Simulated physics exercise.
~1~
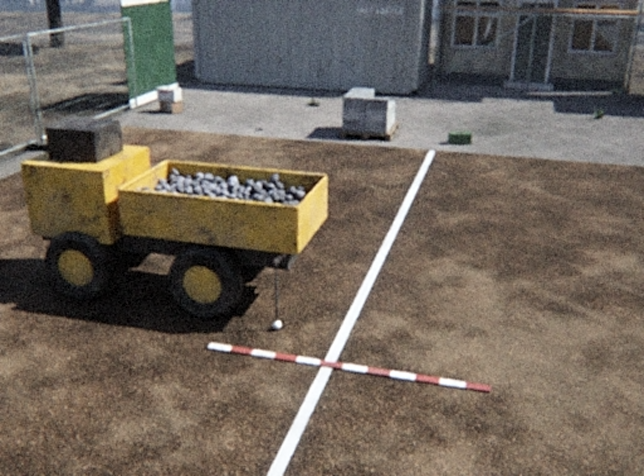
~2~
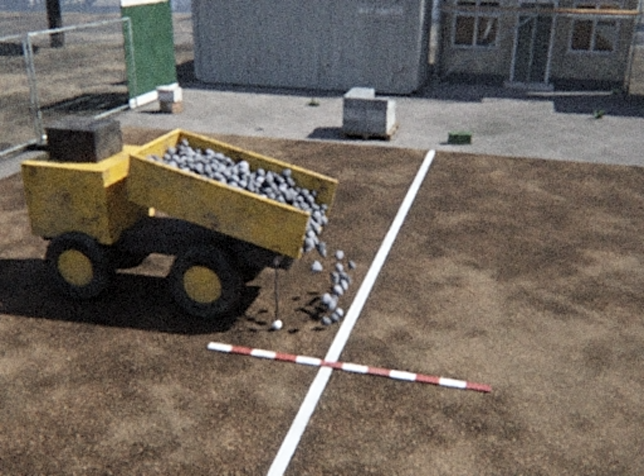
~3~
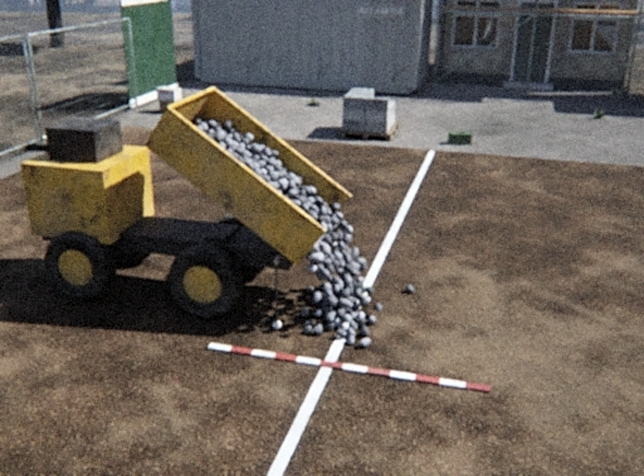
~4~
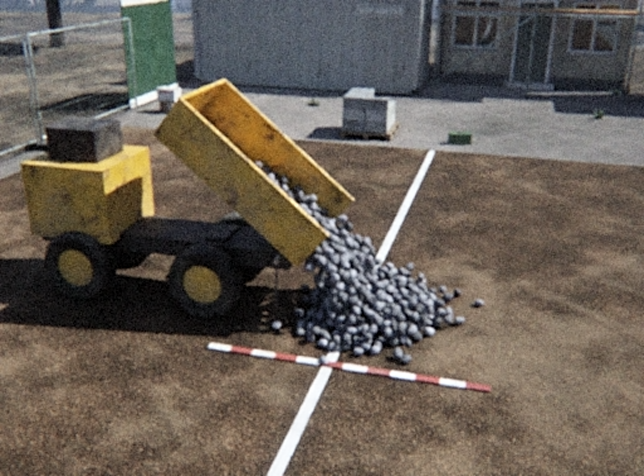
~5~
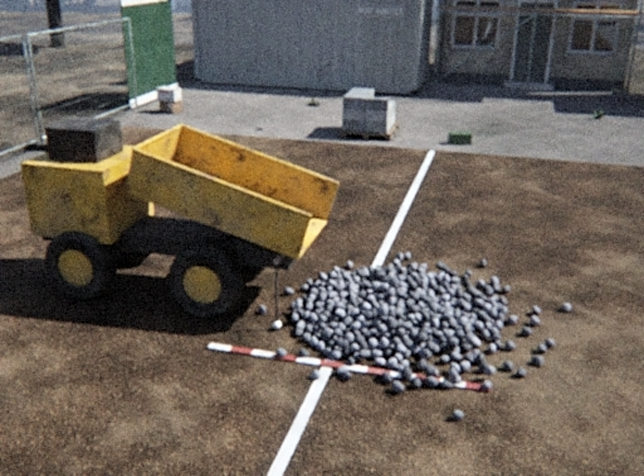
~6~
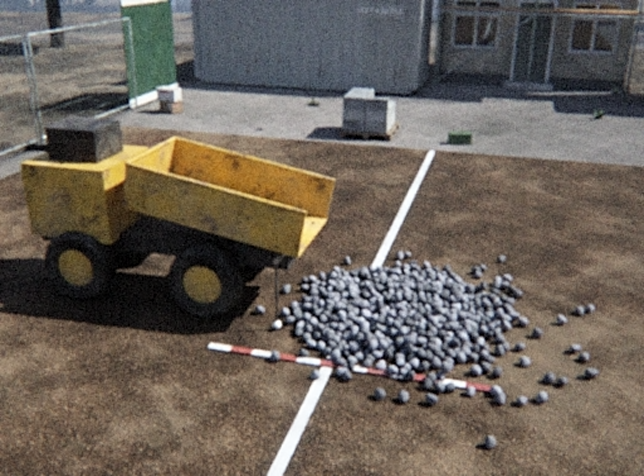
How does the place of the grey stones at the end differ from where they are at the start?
At the start the stones are loaded in the truck's yellow bed, left of the white line. At the end they lie in a spread-out heap on the ground to the right of the truck, mostly past the line.
A yellow truck tips grey stones across a white line, then partly lowers its emptied bed.
